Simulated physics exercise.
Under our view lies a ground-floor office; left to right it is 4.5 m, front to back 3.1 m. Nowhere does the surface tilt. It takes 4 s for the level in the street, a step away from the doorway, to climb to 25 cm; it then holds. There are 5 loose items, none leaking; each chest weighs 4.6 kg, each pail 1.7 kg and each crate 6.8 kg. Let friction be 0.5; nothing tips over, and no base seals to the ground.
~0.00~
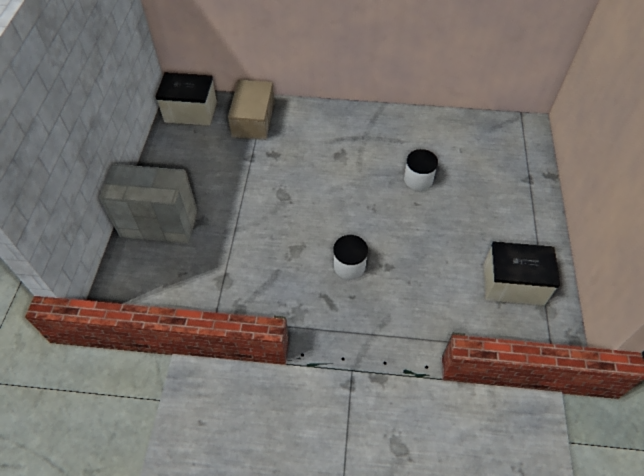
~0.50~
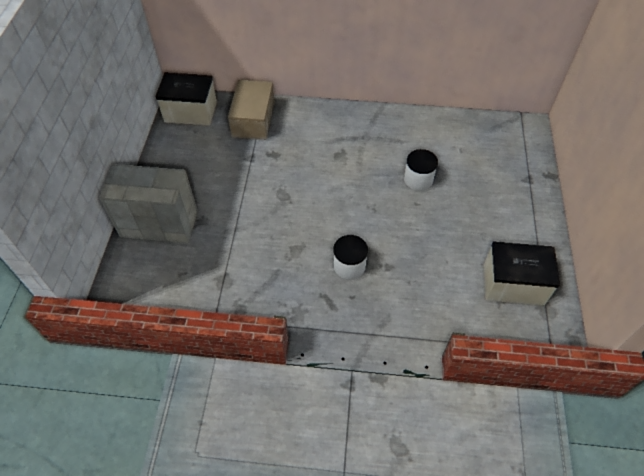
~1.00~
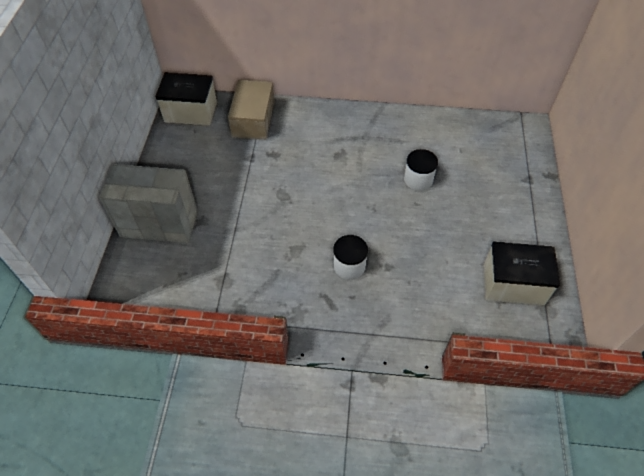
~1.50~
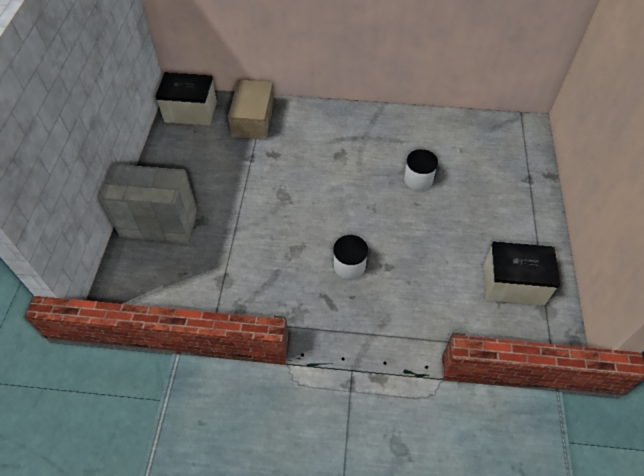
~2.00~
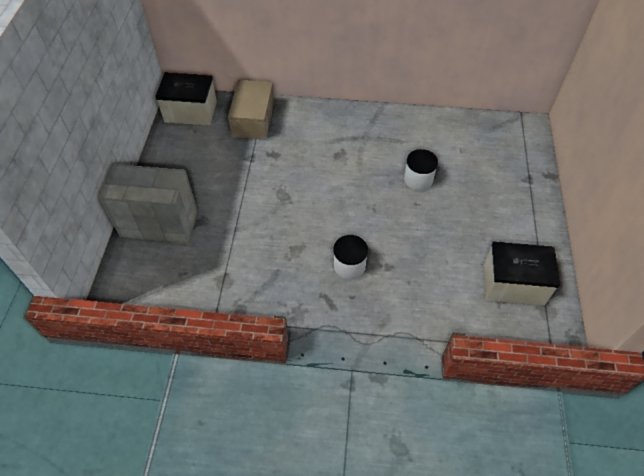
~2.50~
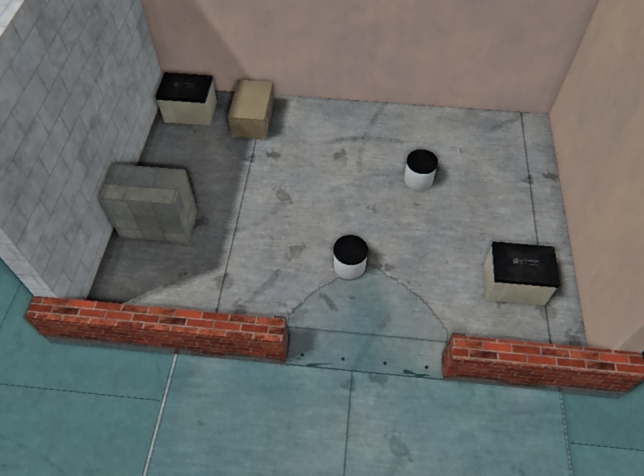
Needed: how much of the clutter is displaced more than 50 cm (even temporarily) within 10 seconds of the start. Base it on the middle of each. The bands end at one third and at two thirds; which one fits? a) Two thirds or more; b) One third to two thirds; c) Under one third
a, two thirds or more.
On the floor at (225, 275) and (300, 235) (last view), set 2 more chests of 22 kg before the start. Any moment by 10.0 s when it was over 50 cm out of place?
Well, the first one stays inside the mark, and the second tops the mark.
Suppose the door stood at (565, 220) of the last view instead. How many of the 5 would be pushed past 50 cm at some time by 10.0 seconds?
Then 5 of them would.
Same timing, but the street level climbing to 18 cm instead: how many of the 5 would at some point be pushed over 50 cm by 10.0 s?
3.
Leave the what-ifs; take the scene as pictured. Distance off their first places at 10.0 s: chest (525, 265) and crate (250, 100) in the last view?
They've ended up 50 cm and 120 cm away, in that order.
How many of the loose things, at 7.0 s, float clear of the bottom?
I get 4.
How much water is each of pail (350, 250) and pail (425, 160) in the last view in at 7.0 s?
Depths: Near 12 cm, then near 15 cm.
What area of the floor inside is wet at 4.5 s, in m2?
The covered patch comes to about 9.0 m2.
After 3.5 s 1 of 5 are over 50 cm from their spots; 0 afloat.
After 4.5 s 2 of 5 are over 50 cm from their spots; 0 afloat.
After 7.0 s 2 of 5 are over 50 cm from their spots; 4 afloat.
After 10.0 s 5 of 5 are over 50 cm from their spots, and 5 have been at some point; 5 afloat.
